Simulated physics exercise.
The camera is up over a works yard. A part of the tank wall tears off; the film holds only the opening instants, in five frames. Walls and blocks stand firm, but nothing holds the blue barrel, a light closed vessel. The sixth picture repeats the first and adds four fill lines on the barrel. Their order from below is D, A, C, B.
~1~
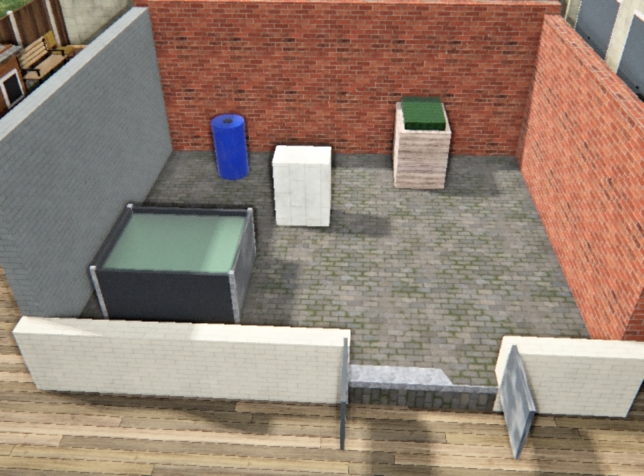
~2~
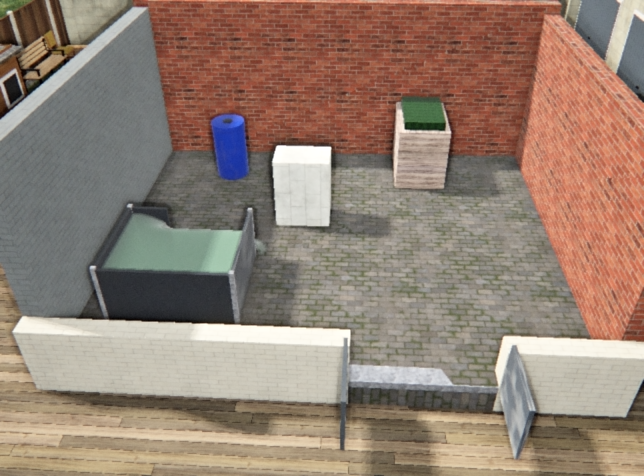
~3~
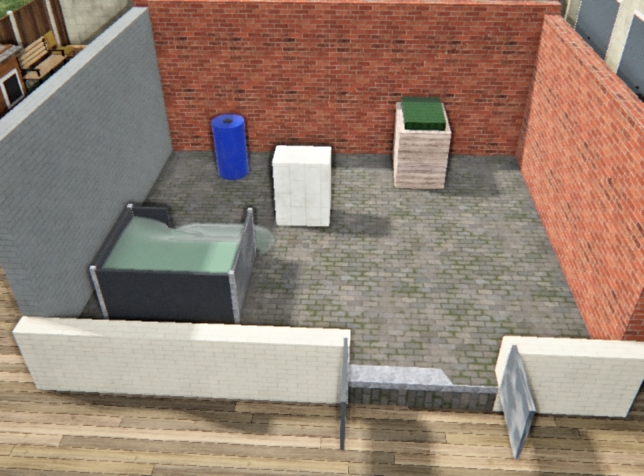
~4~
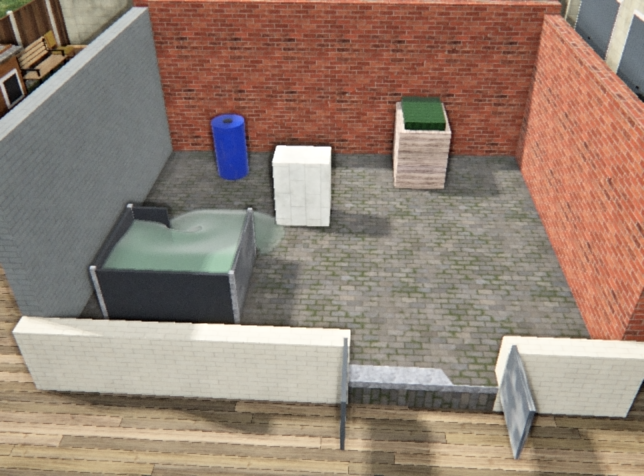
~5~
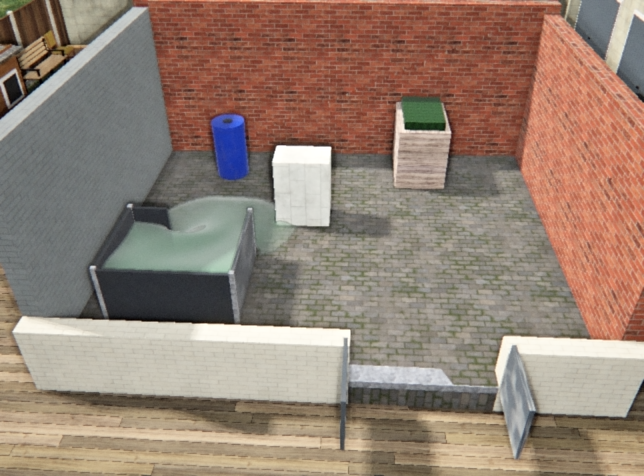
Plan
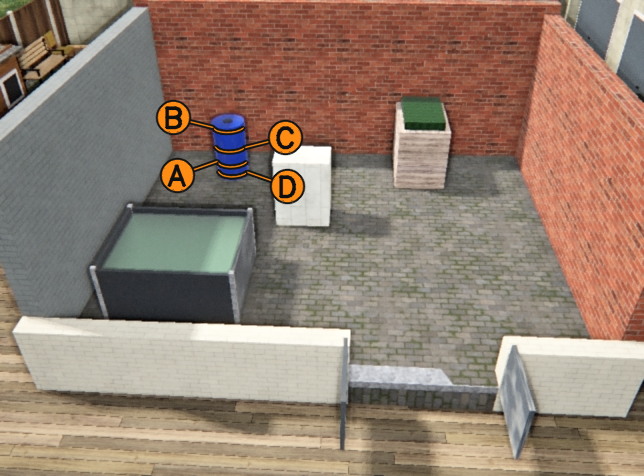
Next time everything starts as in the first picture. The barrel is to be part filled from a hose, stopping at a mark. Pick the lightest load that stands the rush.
C will do.
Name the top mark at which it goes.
It is A.
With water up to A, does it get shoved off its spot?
Yes, it does.
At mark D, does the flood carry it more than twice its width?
No, less.
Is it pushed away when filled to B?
No, that is safe.
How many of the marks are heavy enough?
Two of them.
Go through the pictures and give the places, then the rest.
Lid of the blue barrel at (228, 121); tank full, its middle at (178, 243); open gate at (426, 336).
Water covers 2 % of the ground, mostly out of sight from here.
Water covers 4 % of the ground and is seen nearest the barrel at (265, 239).
Water covers 6 % of the ground, mostly out of sight from here.
Lid of the blue barrel at (228, 121); water covers 9 % of the ground and is seen nearest the barrel at (219, 198).
On the marked copy, A at (229, 166); B at (226, 132); C at (228, 152); D at (231, 176); from the bottom up D, A, C, B.
With A, it is pushed about half its own width away.
With B, it does not move.
With C, it does not move.
With D, it is pushed about its own width away.
